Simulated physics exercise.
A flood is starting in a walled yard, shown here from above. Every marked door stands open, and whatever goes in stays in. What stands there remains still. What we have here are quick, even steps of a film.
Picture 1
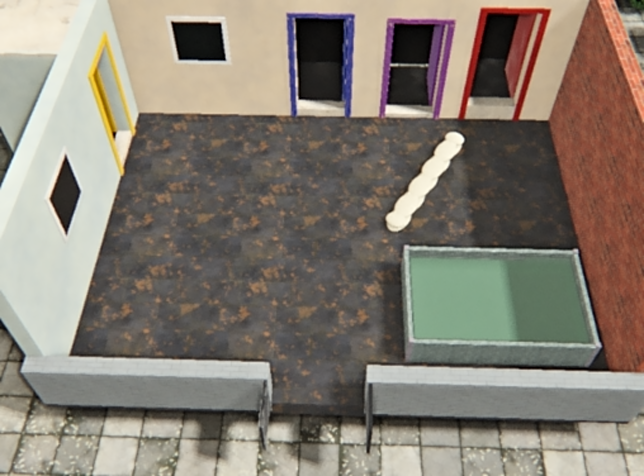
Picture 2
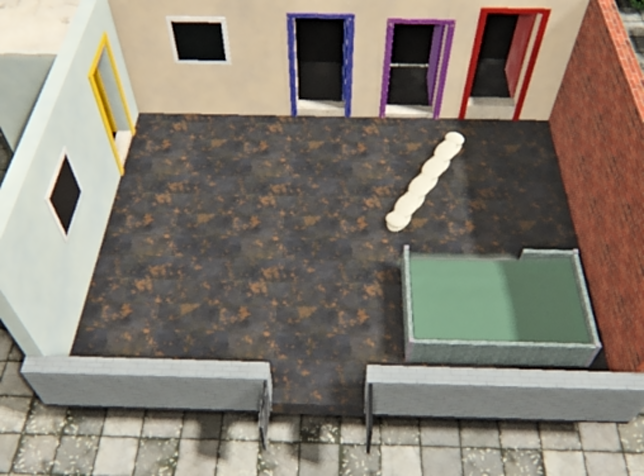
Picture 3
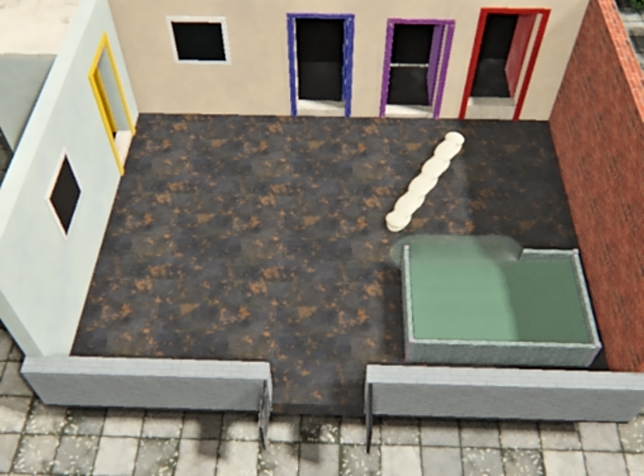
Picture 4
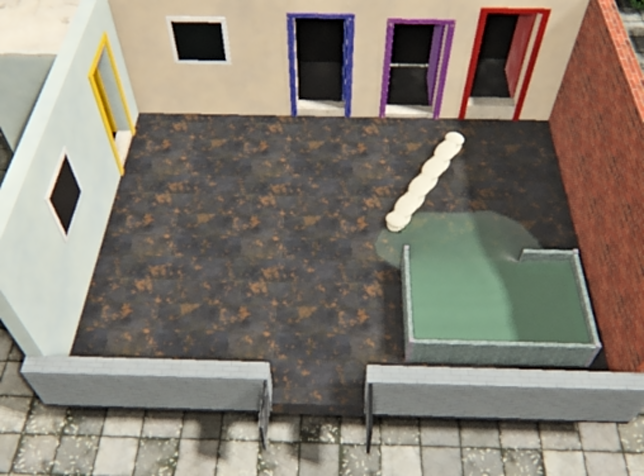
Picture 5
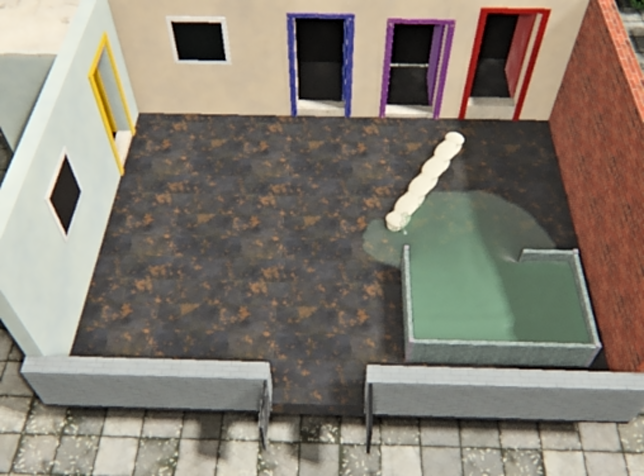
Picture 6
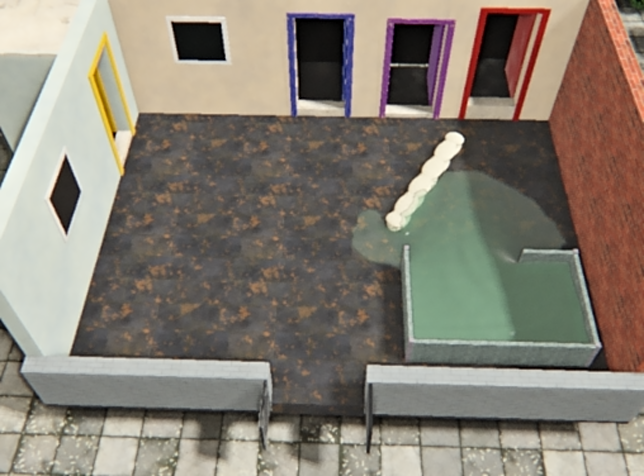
A walled yard held an open tank of green water, and after part of the tank's far side opened, water poured out and spread across the dark floor, around the near end of a pale, bumpy barrier.
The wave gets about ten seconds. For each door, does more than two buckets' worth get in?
Result: The red door holds up fine I think; the purple door holds up fine I think; the yellow door holds up fine I think; the blue door holds up fine I think.
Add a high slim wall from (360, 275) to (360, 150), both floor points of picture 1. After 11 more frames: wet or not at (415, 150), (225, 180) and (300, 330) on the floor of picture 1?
Results in order: Swamped / bone-dry / bone-dry.
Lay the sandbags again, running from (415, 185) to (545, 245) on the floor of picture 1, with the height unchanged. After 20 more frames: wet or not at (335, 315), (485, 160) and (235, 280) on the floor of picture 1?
The three points, in order, are untouched, untouched and untouched.
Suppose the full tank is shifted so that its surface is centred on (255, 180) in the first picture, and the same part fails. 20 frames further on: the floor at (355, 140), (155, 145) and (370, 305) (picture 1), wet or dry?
Soaked, soaked, parched.
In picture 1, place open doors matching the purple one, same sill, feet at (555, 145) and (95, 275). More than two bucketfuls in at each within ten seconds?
As listed: Takes more, lets less in.
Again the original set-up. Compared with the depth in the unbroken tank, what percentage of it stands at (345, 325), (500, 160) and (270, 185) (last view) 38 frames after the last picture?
About 0, 30 and 8 percent, in that order.
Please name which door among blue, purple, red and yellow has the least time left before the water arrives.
The one in red comes first.
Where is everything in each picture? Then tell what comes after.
The first frame shows the open tank at (496, 297) is whole and still.
In the second frame, the front is at a hidden place, out from the gap on the open tank's far side.
In the third frame, water pours out on the open tank's far side and has run to (396, 250).
In the fourth frame, water pours out on the open tank's far side and has run to (522, 233).
In the fifth frame, water pours out on the open tank's far side and has run to (488, 197).
In the sixth frame, water pours out on the open tank's far side and has run to (481, 176).
A moment on, water covers 20 % of the floor; the red door wet at the sill, nothing in, the purple door not reached, the yellow door not reached, the blue door not reached.
Next, water covers 30 % of the floor; the red door wet at the sill, nothing in, the purple door wet at the sill, nothing in, the yellow door not reached, the blue door not reached.
Then, water covers 50 % of the floor; the red door wet at the sill, nothing in, the purple door wet at the sill, nothing in, the yellow door not reached, the blue door wet at the sill, nothing in.
Later, water covers 60 % of the floor; the red door wet at the sill, nothing in, the purple door wet at the sill, nothing in, the yellow door wet at the sill, nothing in, the blue door wet at the sill, nothing in.
In the end, water covers 90 % of the floor; the red door wet at the sill, nothing in, the purple door wet at the sill, nothing in, the yellow door wet at the sill, nothing in, the blue door wet at the sill, nothing in.
